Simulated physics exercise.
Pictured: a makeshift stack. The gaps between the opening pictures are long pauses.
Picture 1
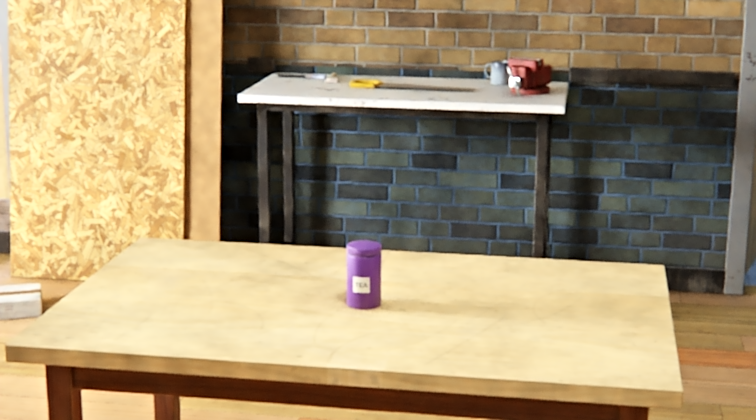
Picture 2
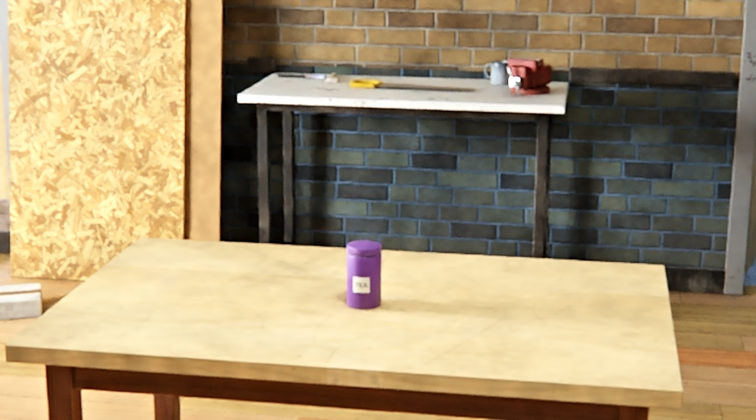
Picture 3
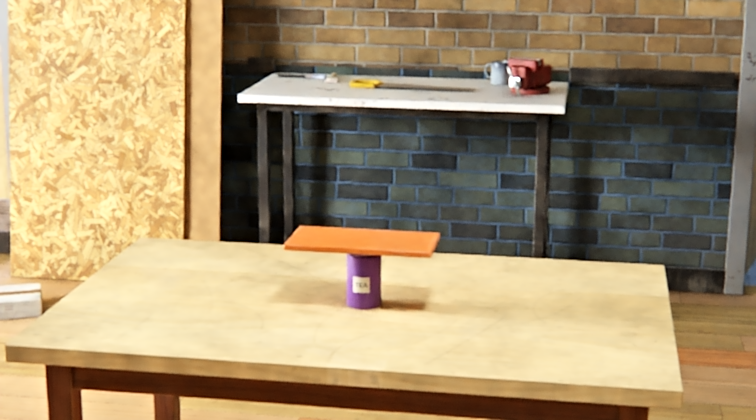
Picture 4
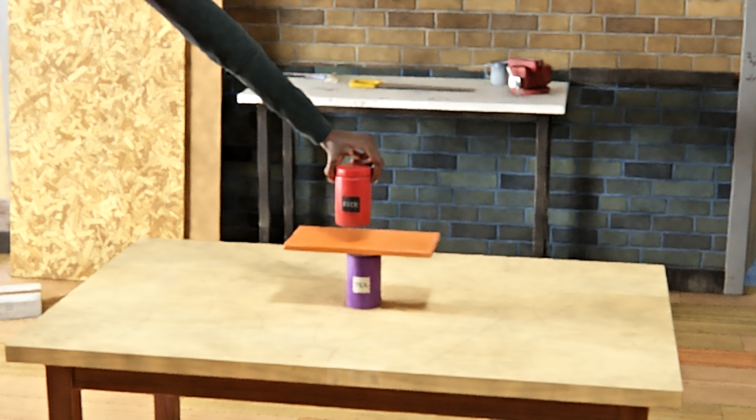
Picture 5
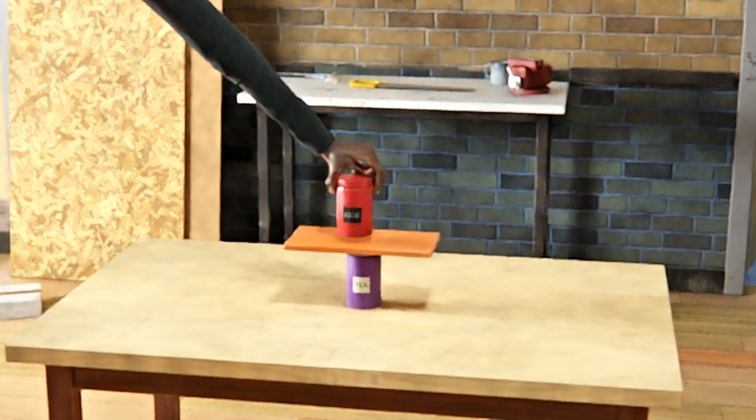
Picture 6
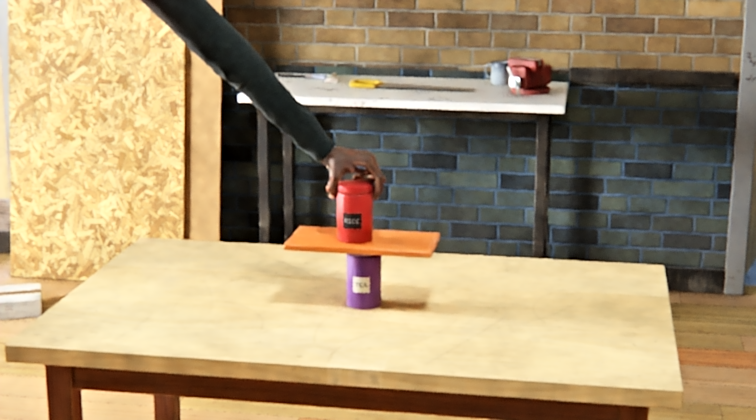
On a wooden table in a workshop, a purple jar stood alone, then an orange board appeared across its top, and a hand reached in from the left and lowered a red jar onto the board.
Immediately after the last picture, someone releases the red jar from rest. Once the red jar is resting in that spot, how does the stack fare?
The stack is sturdy enough.
Then, 0.20 s past the last view, nothing moves.
Then, 0.40 s past the last view, red jar resting near (355, 212).
Finally, all 3 still in place. Final places as the last picture's camera would see them, red jar near (355, 212). The stack keeps its balance.
